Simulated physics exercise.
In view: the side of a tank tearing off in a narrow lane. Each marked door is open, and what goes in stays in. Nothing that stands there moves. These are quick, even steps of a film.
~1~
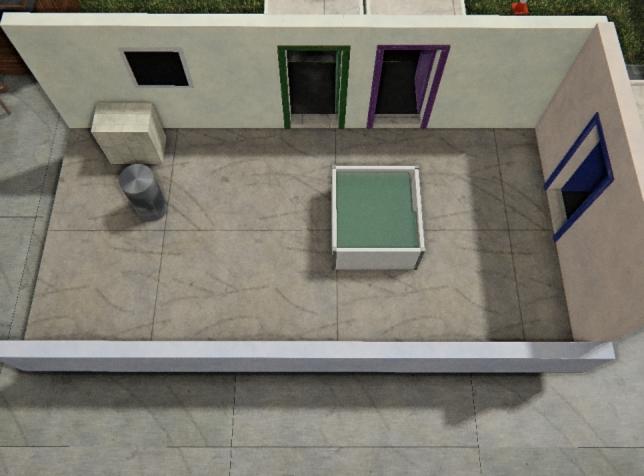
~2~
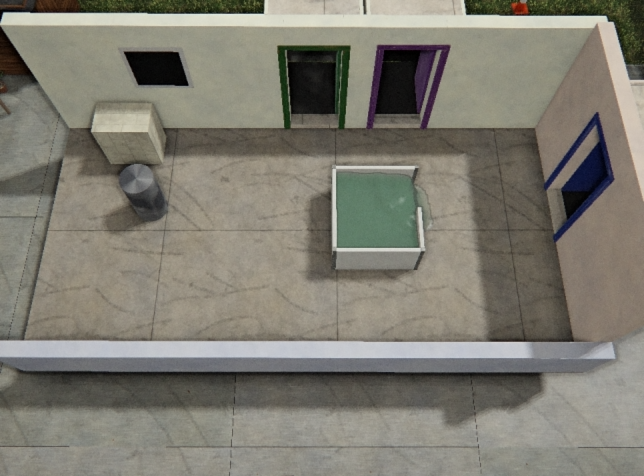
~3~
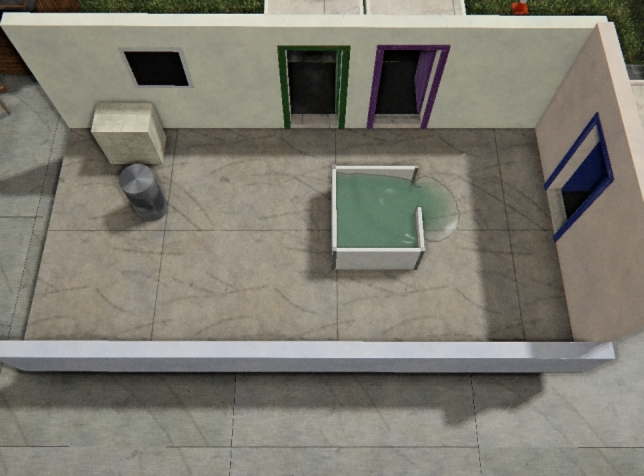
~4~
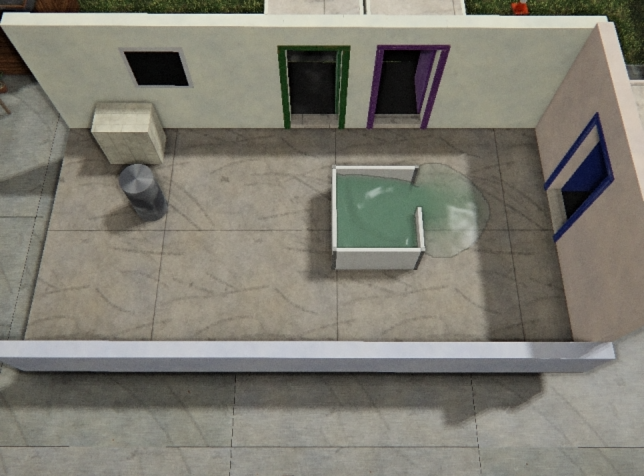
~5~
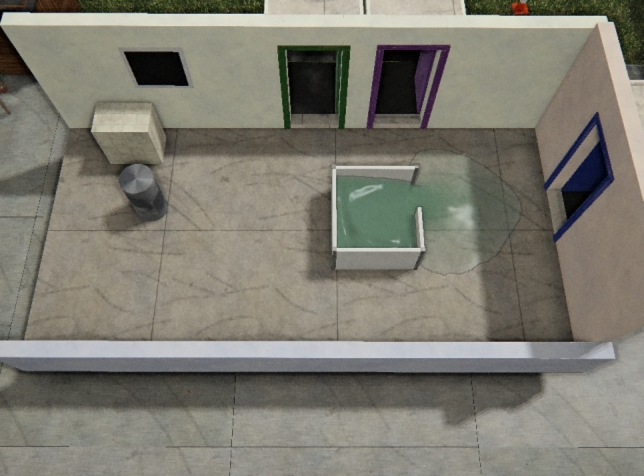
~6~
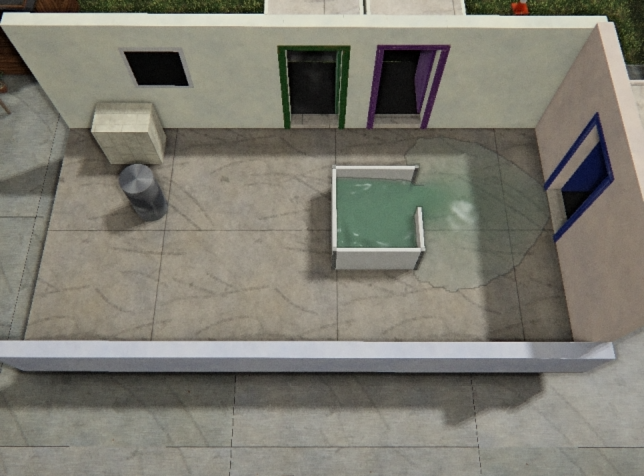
Greenish water pours through an opening in the right side of a white-walled square tank, then spreads across the paved floor in a widening, thinning pool toward the wall with the blue-framed opening, while the grey cylinder stays still.
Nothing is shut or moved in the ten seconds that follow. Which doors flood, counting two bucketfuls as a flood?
The purple door holds within the limit; the blue door floods; the green door holds within the limit.
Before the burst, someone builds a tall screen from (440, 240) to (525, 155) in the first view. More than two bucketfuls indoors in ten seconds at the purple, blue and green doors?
My reading: The purple one lets less in; the blue one takes less; the green one takes less.
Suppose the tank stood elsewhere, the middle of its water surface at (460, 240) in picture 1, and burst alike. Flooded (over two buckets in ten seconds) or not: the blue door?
Then: Blue door goes over.
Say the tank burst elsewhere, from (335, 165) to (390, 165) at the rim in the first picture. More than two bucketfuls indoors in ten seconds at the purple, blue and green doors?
In short: Purple goes over, blue holds, green is over.
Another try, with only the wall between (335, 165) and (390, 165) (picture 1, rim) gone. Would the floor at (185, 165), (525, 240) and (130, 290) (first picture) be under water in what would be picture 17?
In turn: Awash, free of water, no water.
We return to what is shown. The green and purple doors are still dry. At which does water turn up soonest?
It is the purple one.
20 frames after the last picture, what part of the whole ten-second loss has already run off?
Close to 75 %.
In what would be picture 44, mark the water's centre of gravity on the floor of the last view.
I would point to (430, 233).
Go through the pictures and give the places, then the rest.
In the first picture, the tank at (377, 209) is whole and still.
In the second picture, water pours out at (411, 203) and has run to a hidden place.
In the third picture, water pours out at (411, 204) and has run to (455, 214).
In the fourth picture, water pours out at (411, 204) and has run to (485, 205).
In the fifth picture, the front is at (514, 199), out from the gap at (411, 204).
In the sixth picture, the front is at (544, 196), out from the gap at (411, 204).
A moment on, water covers 20 % of the floor; the purple door not reached, the blue door over two buckets in, the green door not reached.
Next, water covers 20 % of the floor; the purple door wet at the sill, nothing in, the blue door far over two buckets in, the green door not reached.
Then, water covers 30 % of the floor; the purple door wet at the sill, nothing in, the blue door far over two buckets in, the green door not reached.
Later, water covers 55 % of the floor; the purple door wet at the sill, nothing in, the blue door far over two buckets in, the green door wet at the sill, nothing in.
In the end, water covers 90 % of the floor; the purple door wet at the sill, nothing in, the blue door far over two buckets in, the green door wet at the sill, nothing in.
